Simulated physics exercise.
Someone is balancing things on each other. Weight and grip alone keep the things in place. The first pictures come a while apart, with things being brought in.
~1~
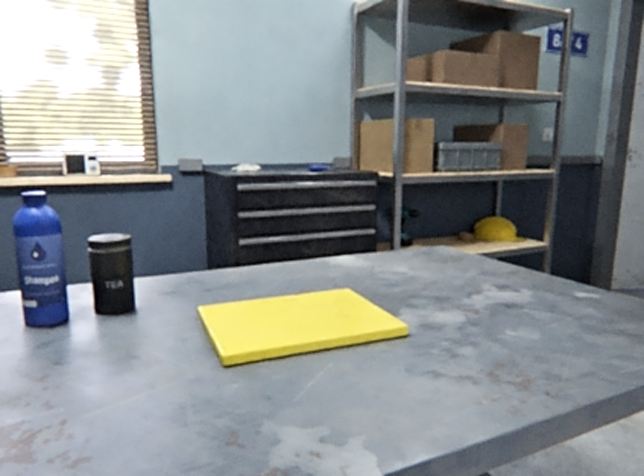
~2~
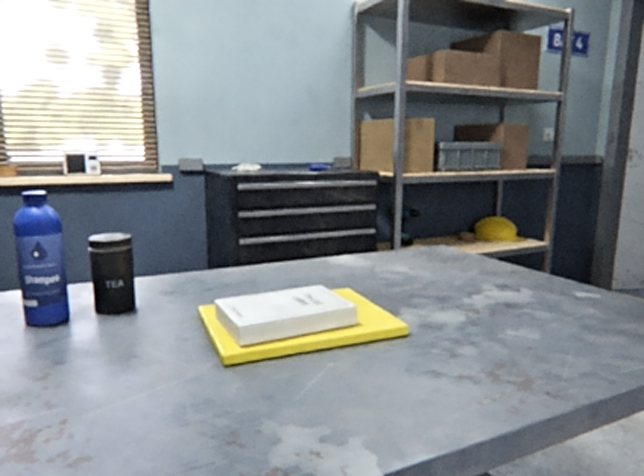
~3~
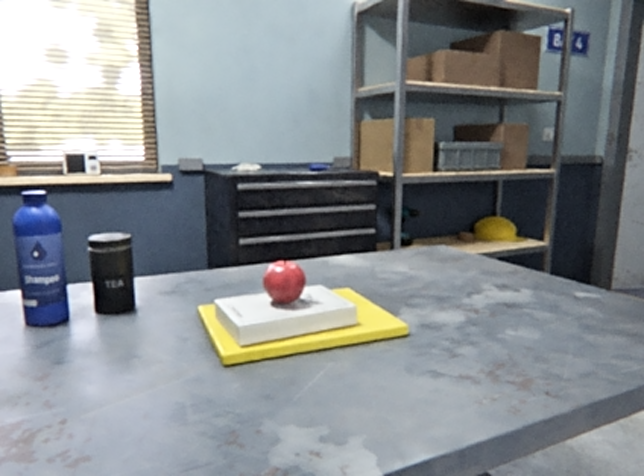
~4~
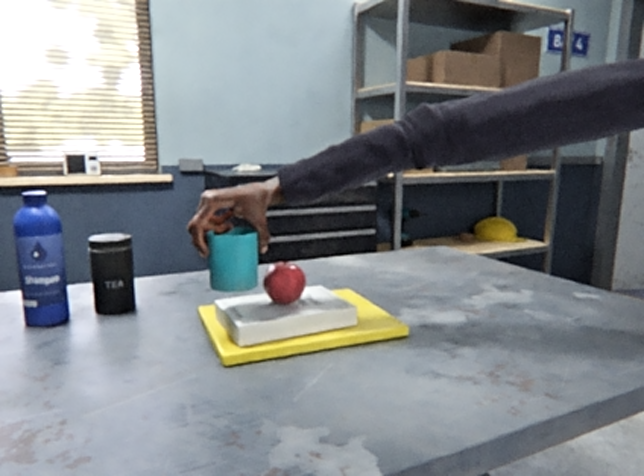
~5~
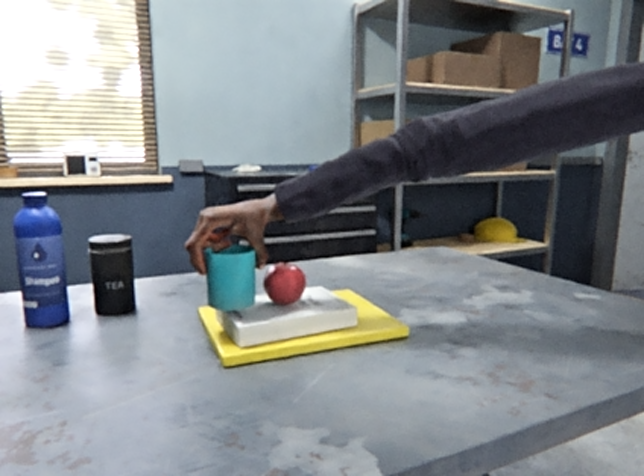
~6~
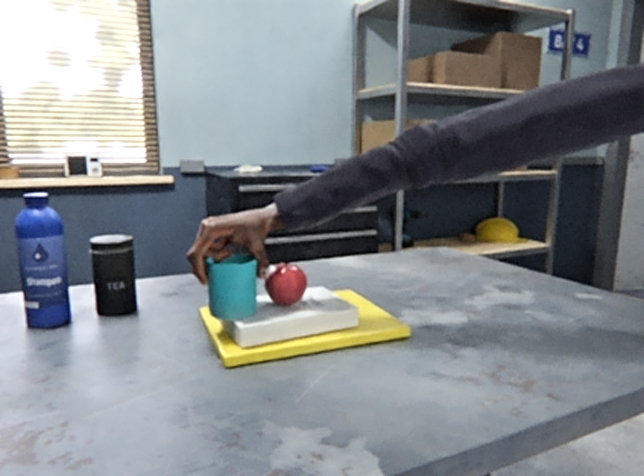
A bright yellow tray lies on a worn grey table in a workshop-like room, seen from slightly above by a still camera, with a blue bottle and a black jar at left and drawers and shelves behind. A white book appears on the tray, then a red apple on the book. An arm reaches in from the right, lowering a turquoise cup to the book's left end, fingers still gripping it.
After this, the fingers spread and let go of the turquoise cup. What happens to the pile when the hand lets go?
The pile stays balanced.
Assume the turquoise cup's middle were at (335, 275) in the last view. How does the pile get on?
Stands firm.
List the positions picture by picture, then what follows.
The last thing is not in view yet; yellow tray (298, 320), in the first frame.
The last thing is not in view yet; black jar (113, 273), in the second frame.
The last thing is not in view yet; red apple (284, 282), in the third frame.
On its way; turquoise cup (233, 259); blue bottle (41, 257), in the fourth frame.
On its way; turquoise cup (231, 277); white book (285, 313), in the fifth frame.
Set down, still held; turquoise cup (232, 286); yellow tray (299, 322), in the sixth frame.
Then, 0.50 s on from there, no change.
Then, 1.20 s on from there, turquoise cup resting near (232, 286).
In the end, all 6 unmoved. At the end, from the last picture's camera, turquoise cup near (232, 286). The pile stays up.
